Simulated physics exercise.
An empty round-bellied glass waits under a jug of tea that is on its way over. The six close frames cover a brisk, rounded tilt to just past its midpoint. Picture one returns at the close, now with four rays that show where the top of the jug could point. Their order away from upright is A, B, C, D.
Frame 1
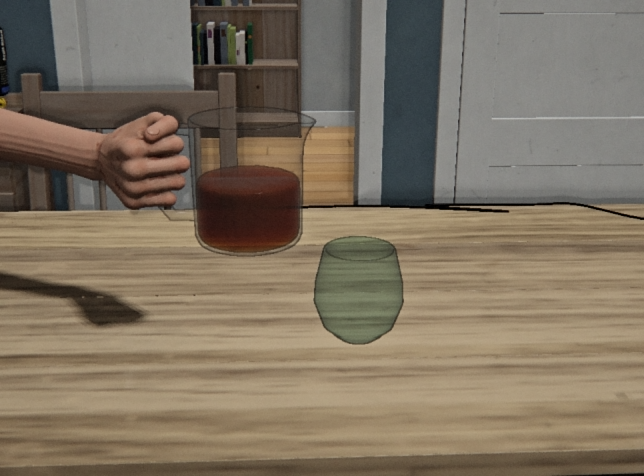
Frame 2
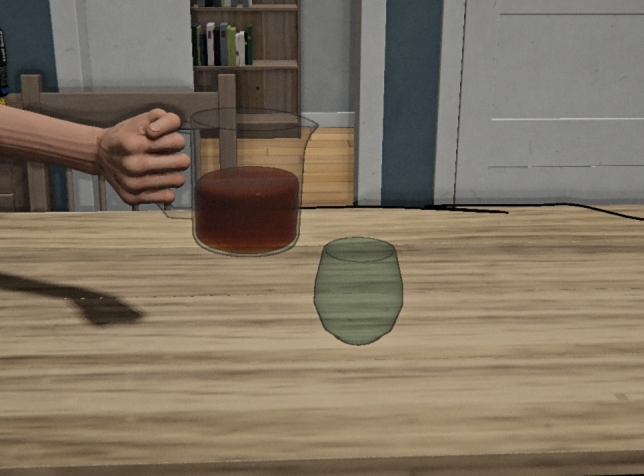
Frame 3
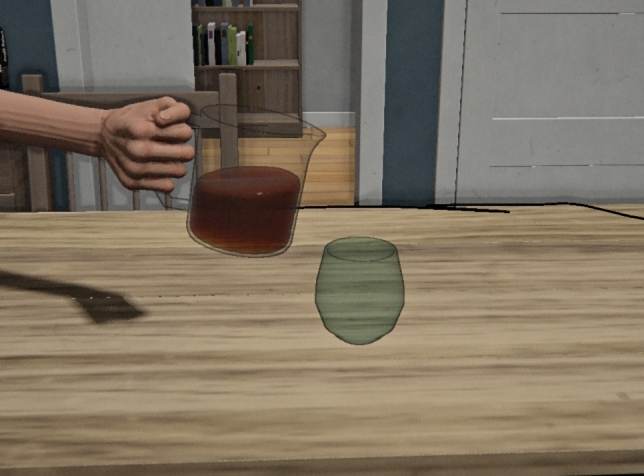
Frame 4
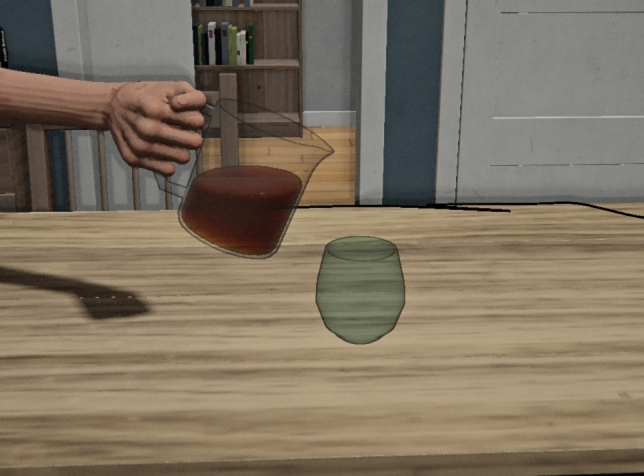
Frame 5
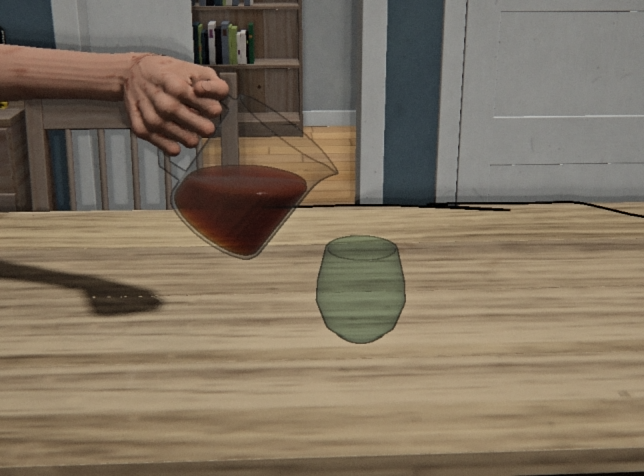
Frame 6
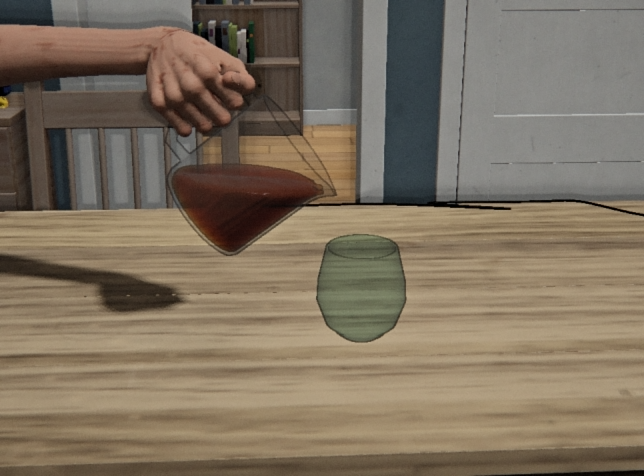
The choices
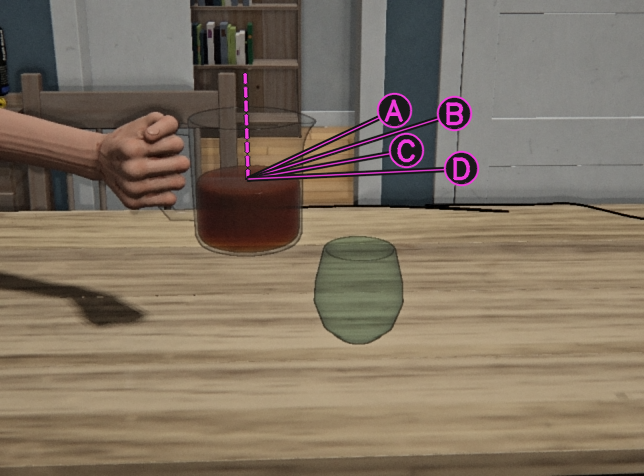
In this clip, a hand at the left holds a clear jug of reddish-brown liquid above a wooden table, then tilts it steadily rightward, the liquid shifting toward the spout, while an empty green round-bellied glass stays still.
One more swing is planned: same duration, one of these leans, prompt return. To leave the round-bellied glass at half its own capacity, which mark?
Tilt B.
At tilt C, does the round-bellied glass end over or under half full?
Over half.
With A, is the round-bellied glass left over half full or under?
Under.
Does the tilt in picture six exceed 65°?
No, it does not.
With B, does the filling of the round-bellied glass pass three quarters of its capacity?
No, it does not.
On the marked copy, A at (379, 117); B at (438, 118); C at (389, 153); D at (444, 169).
With A, the round-bellied glass ends with about 33 % of what it can hold.
With B, the round-bellied glass ends with about 53 % of what it can hold.
With C, the round-bellied glass ends with about 72 % of what it can hold.
With D, the round-bellied glass ends with about 86 % of what it can hold; 4 % of the tea is spilt.
